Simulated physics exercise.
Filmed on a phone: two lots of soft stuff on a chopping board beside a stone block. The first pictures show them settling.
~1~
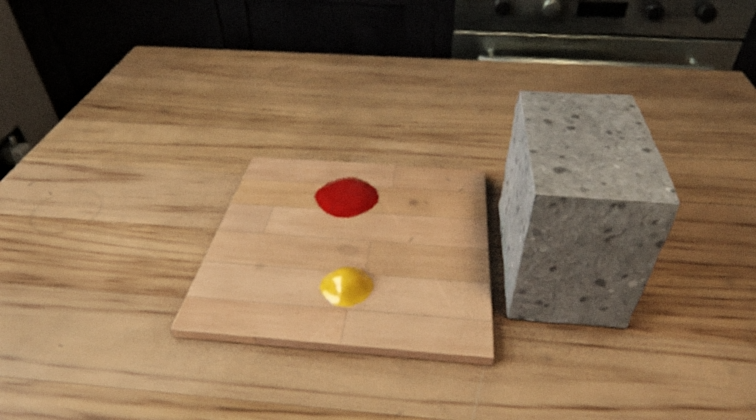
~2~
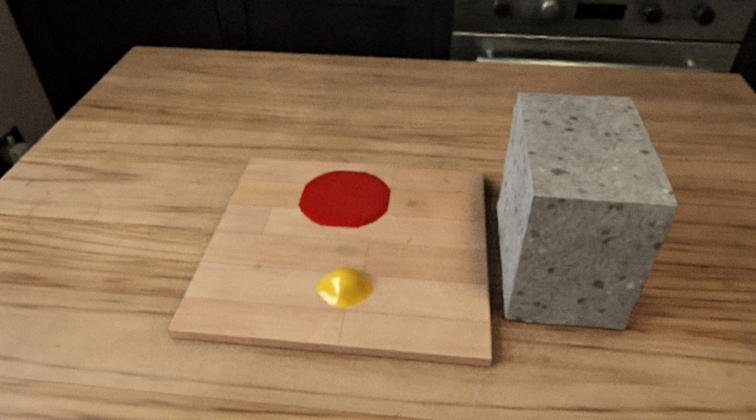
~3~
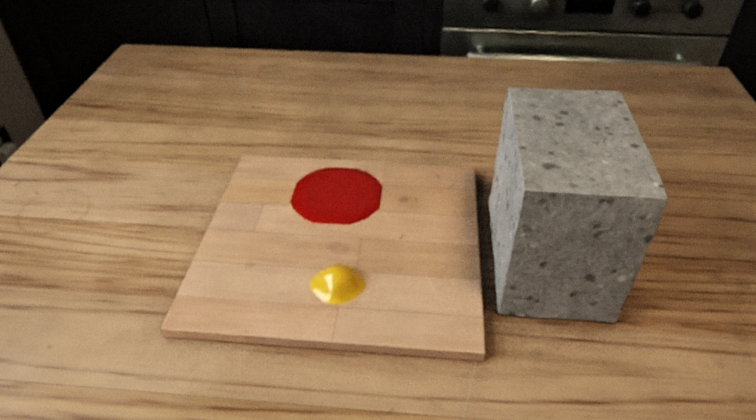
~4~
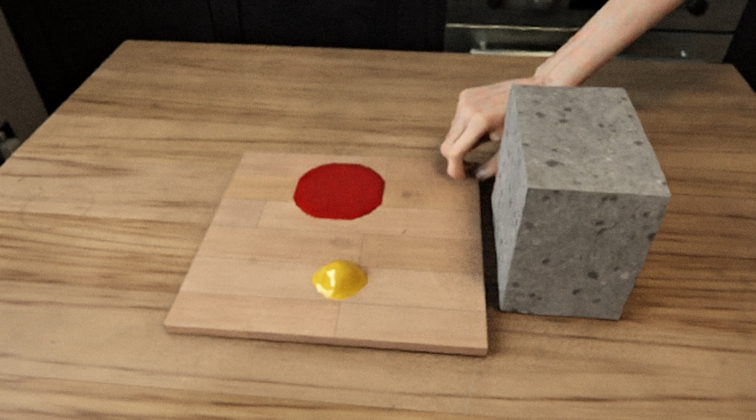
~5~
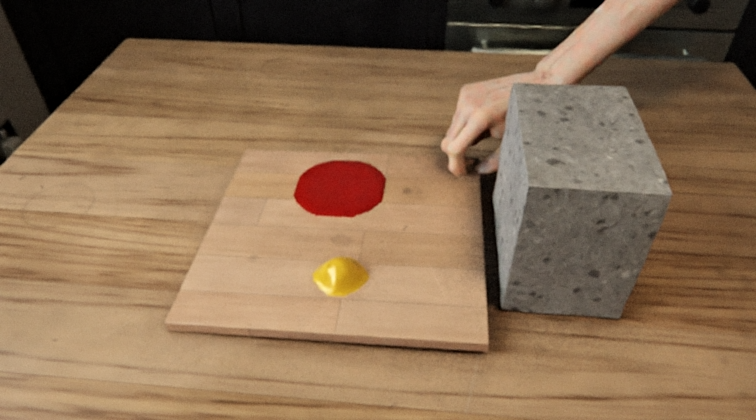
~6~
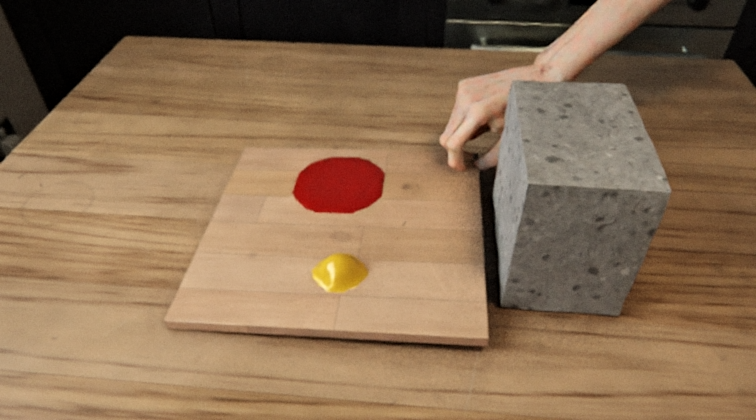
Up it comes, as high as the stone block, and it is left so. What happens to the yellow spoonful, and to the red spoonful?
The yellow spoonful holds its ground and the red spoonful slides over the edge.
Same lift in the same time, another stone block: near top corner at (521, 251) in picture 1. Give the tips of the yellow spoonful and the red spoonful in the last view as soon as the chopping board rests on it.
In turn (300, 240) and (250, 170).
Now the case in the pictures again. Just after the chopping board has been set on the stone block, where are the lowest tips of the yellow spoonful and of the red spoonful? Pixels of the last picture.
In turn (276, 215) and (223, 181).
Soon after, slope about 36°; the yellow spoonful has not moved; the red spoonful is dripping off the low end.
Later, the yellow spoonful has not moved; the red spoonful is dripping off the low end.
In the end, slope about 36°; the yellow spoonful has not moved; the red spoonful is dripping off the low end.
